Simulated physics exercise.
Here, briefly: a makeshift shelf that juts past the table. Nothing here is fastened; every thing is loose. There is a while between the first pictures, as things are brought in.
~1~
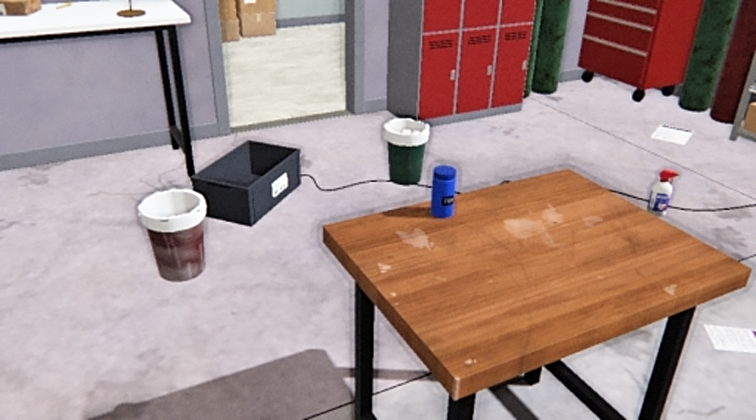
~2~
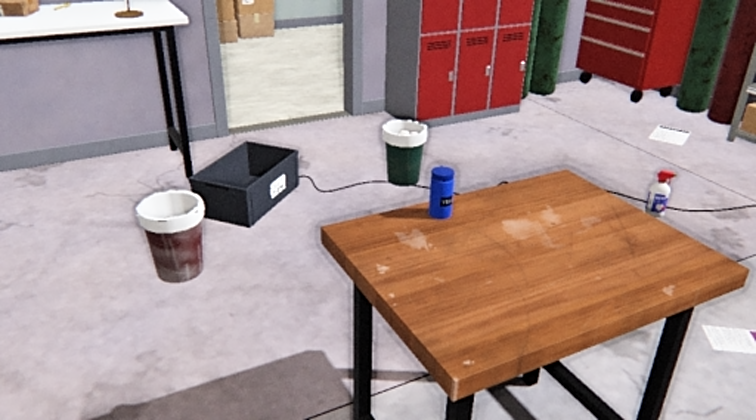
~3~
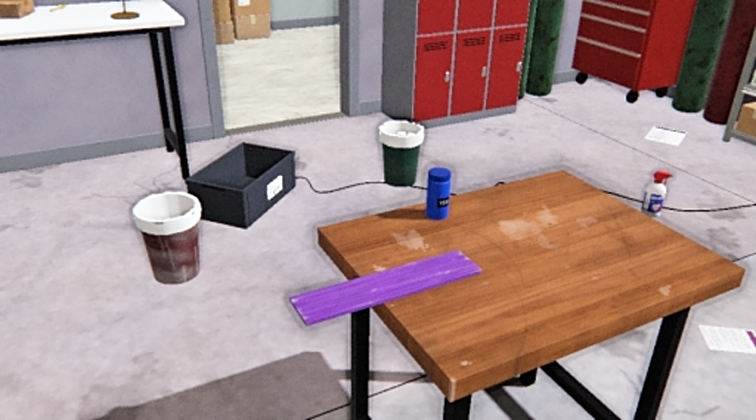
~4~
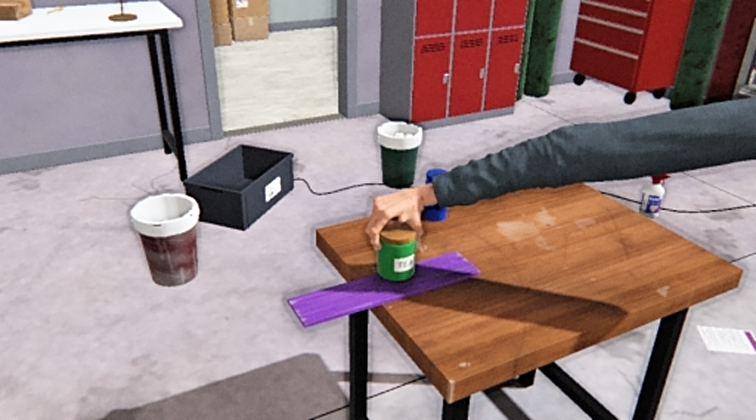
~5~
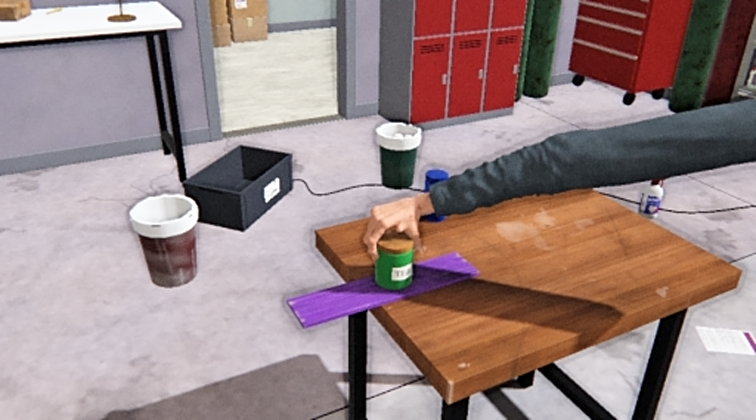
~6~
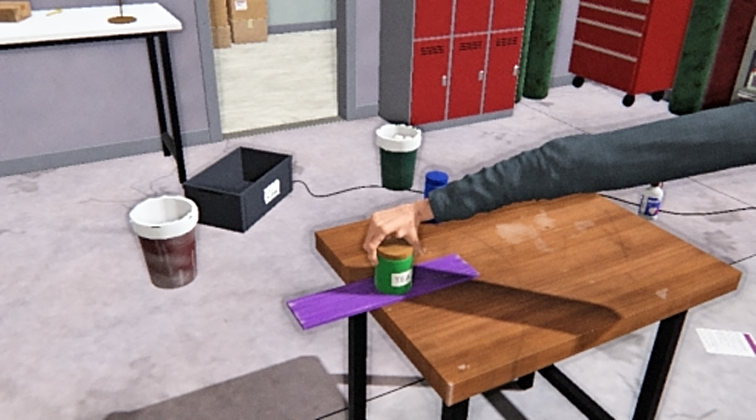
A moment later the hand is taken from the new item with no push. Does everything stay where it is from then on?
Ends up steady.
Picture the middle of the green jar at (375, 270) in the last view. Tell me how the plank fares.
Then it stays on the table.
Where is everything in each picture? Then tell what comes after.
In the first picture, the last thing is not in view yet.
In the second picture, the last thing is not in view yet.
In the third picture, the last thing is not in view yet; purple plank (389, 285).
In the fourth picture, on its way; green jar (397, 251); purple plank (388, 286).
In the fifth picture, on its way; green jar (394, 259); purple plank (387, 287).
In the sixth picture, set down, still held; green jar (394, 265); purple plank (387, 288).
Then, 0.20 s later than the last frame, all is still.
Then, 0.40 s later than the last frame, green jar resting near (394, 265).
When it is over, all 3 as before. End places, in pixels of the last picture, green jar near (394, 265). The plank holds.
